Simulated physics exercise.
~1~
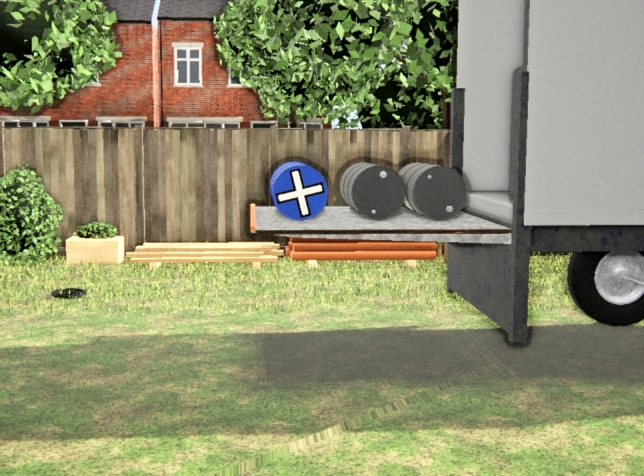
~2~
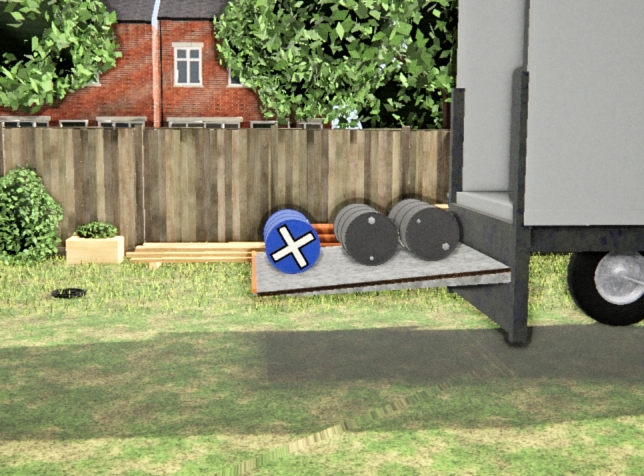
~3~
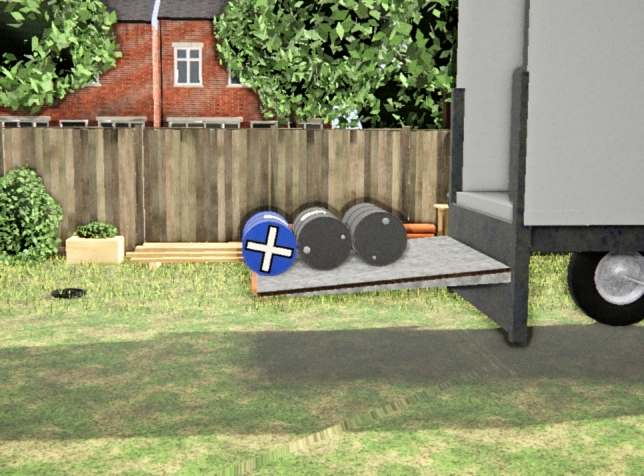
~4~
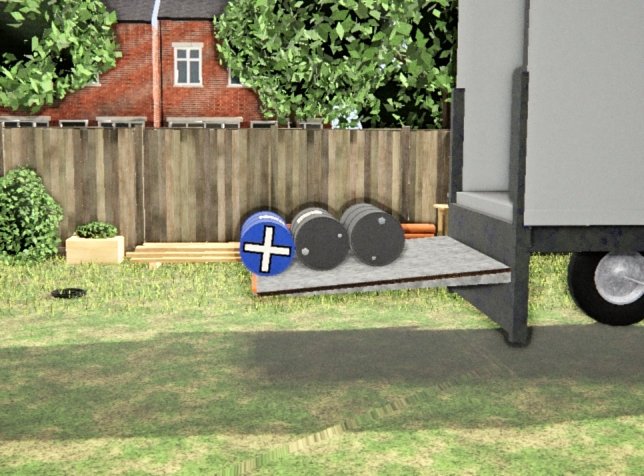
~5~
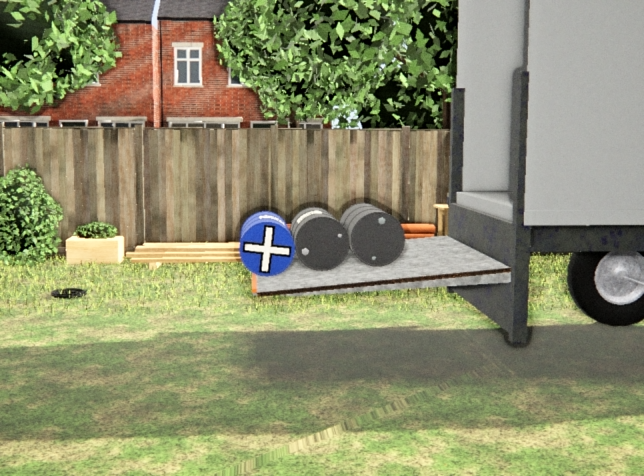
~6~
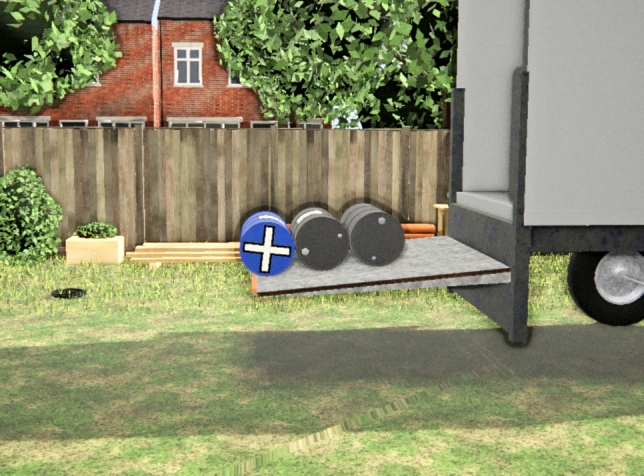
On a lorry's tail lift, three drums sink, roll left and rest against its edge.
